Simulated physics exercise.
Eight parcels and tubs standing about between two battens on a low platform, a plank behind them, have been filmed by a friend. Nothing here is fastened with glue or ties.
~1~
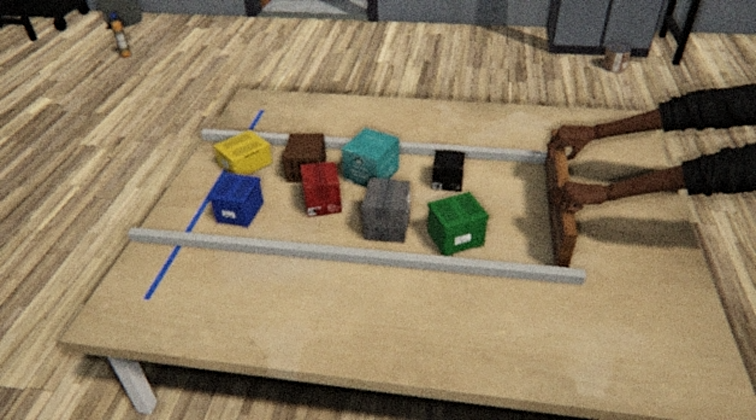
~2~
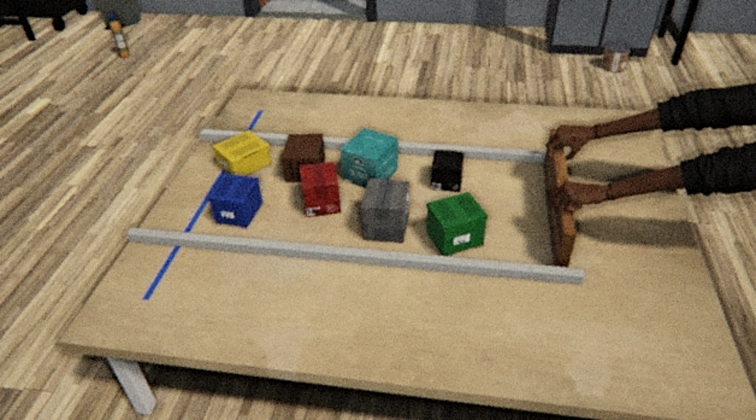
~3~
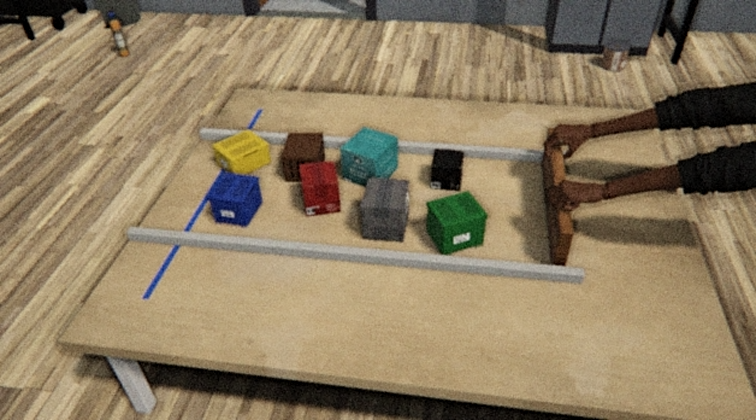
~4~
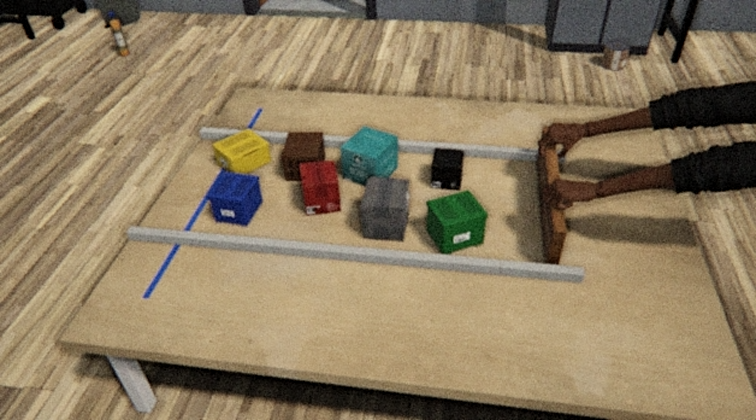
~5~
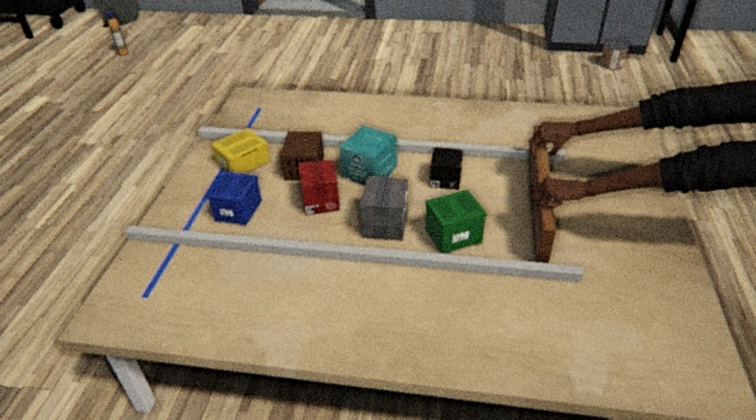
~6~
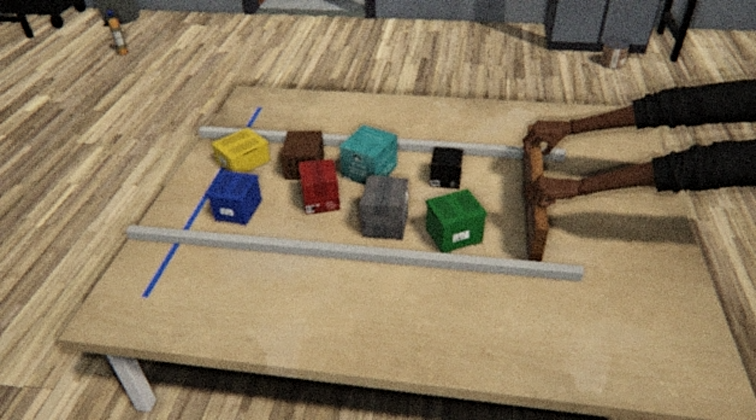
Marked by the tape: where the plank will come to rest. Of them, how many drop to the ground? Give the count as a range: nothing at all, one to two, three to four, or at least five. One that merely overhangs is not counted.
The count is at least five.
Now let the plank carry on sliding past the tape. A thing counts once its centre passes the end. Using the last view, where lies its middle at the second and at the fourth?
At (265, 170) for the second, at (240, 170) for the fourth.
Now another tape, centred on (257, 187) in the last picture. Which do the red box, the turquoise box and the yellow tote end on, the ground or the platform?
Lab note: Red box is safe; turquoise box is safe; yellow tote comes off.
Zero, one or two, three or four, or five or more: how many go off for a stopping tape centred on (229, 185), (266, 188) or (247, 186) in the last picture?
Well, it comes out as either three or four, one to two and either three or four, in that order.
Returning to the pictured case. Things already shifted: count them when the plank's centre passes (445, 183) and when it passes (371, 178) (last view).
By then 3, and later 7.
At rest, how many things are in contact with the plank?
At rest, 2 are in contact.
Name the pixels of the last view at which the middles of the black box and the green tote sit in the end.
Okay, so first (211, 152), and next (175, 191).
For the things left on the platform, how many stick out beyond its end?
I make it 0.
Early on, none off yet; yellow tote at rest near (242, 153); blue tote at rest near (236, 198); brown crate at rest near (303, 155).
A while later, none off yet; yellow tote travelled a little near (227, 152); blue tote travelled a little near (215, 198); brown crate travelled about its own width near (270, 152).
Further along, one off so far; yellow tote leaning well over near (164, 170); blue tote travelled well along near (153, 192); brown crate travelled well along near (200, 145).
Finally, the number that fall off is five or more; lost, grey parcel, turquoise box, red box, brown crate, blue tote and yellow tote.
